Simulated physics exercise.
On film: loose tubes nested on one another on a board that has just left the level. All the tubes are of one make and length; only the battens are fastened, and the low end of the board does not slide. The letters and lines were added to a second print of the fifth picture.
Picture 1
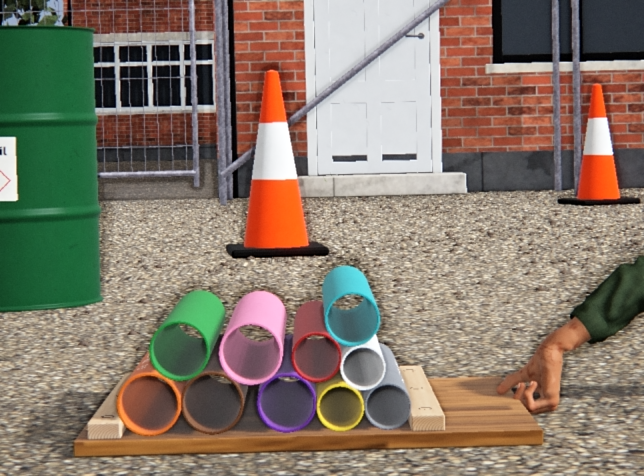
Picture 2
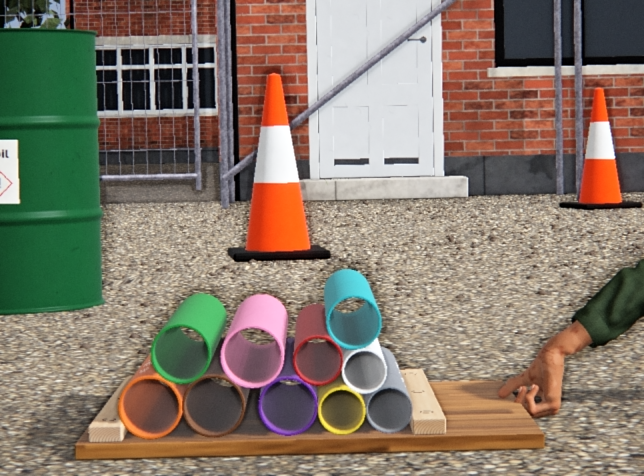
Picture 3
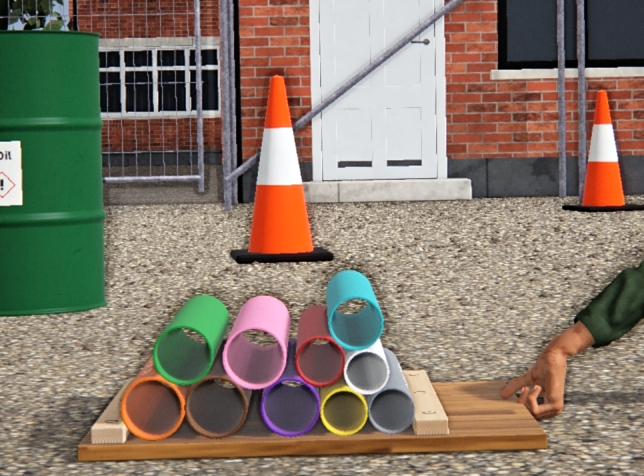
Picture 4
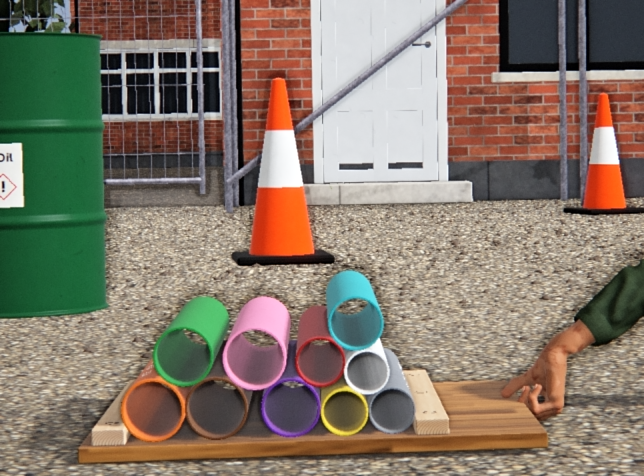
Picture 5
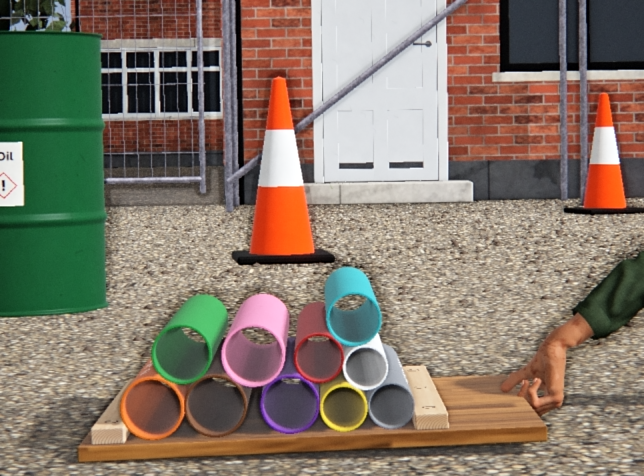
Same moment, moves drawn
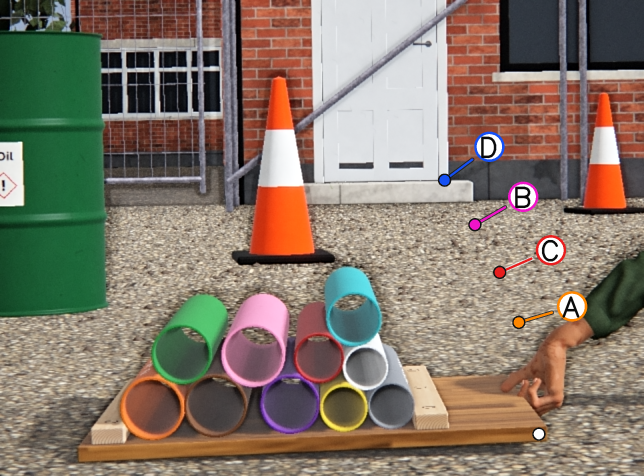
A stack of coloured tubes stays nested between wooden battens on a board, barely shifting in view, while a hand at the right rests on the board's end; traffic cones, a green drum and a brick building stand behind.
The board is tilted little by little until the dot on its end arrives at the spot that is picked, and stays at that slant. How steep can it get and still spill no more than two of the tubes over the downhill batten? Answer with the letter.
The answer is mark B.
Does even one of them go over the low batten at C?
No, at C.
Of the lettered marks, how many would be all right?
The number is three.
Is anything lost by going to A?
No.
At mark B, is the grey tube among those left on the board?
Yes.
On the copy, A at (519, 322); B at (475, 225); C at (500, 272); D at (444, 180); the white dot at (539, 434).
On B. First, board at 17°.
Then, board at 29°.
Finally, board at 29°, none over the low batten.
By contrast, A none over the low batten; C none over the low batten; D five over the low batten.
